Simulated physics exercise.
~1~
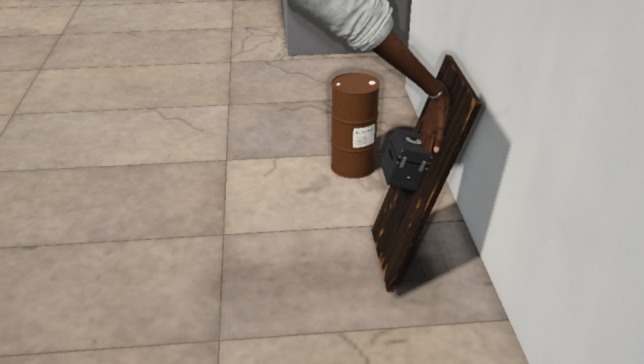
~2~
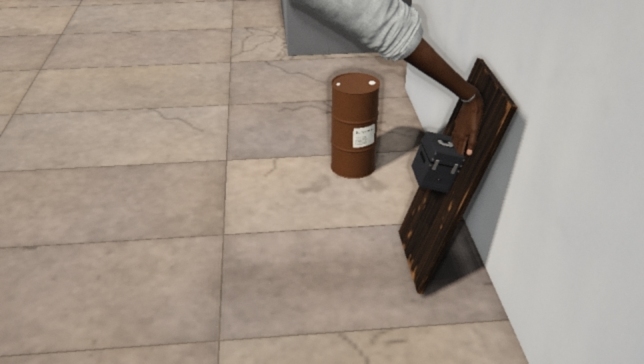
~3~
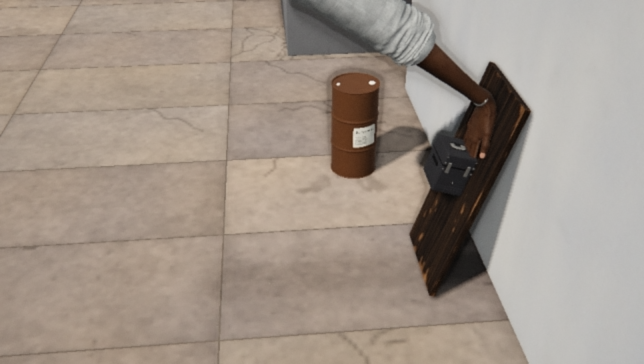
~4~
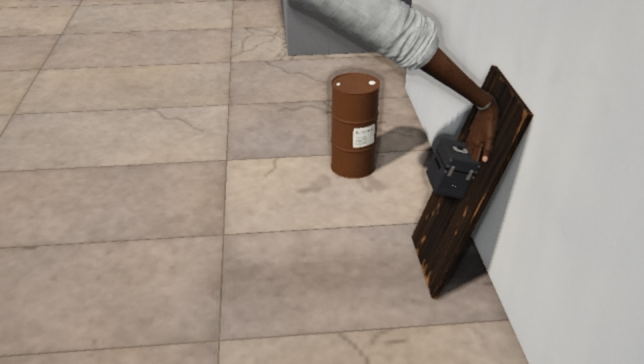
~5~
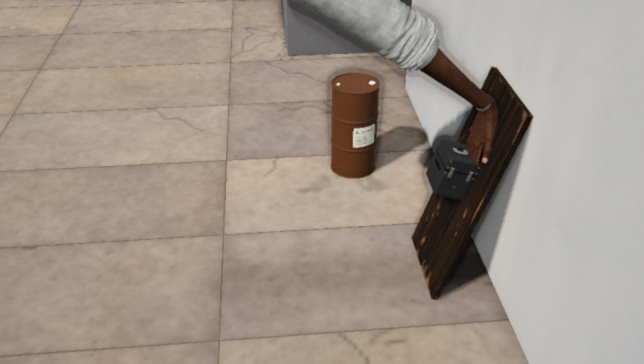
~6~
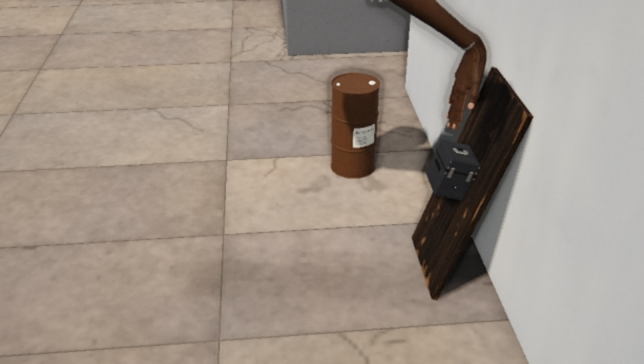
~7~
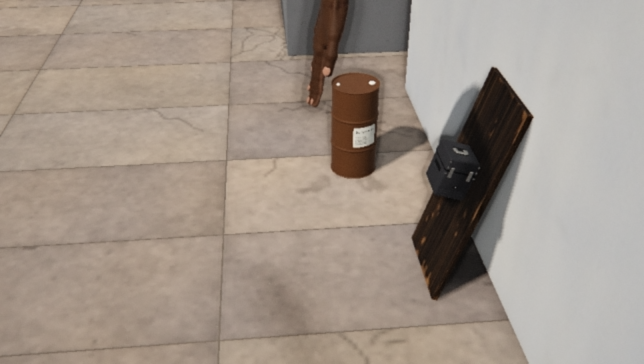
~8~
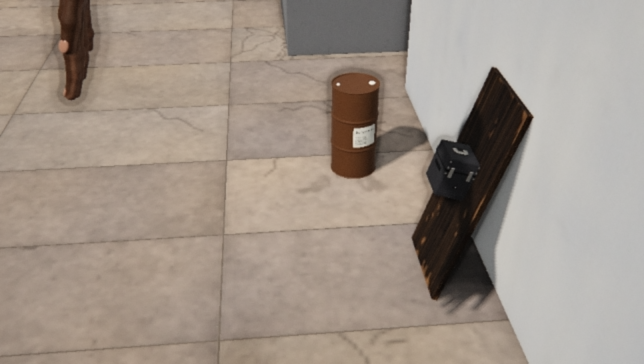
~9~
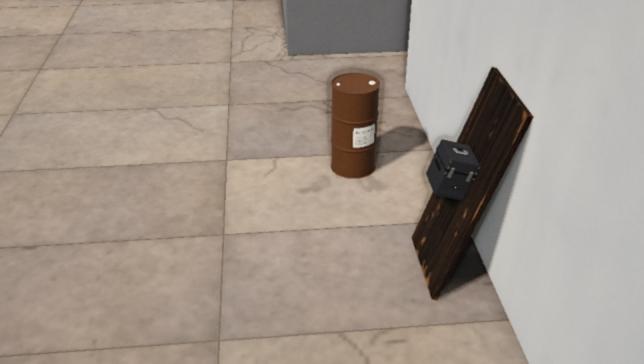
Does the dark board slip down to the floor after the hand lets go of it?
No, the board stays leaning at the wall after the hand draws away, with the black case still on it.
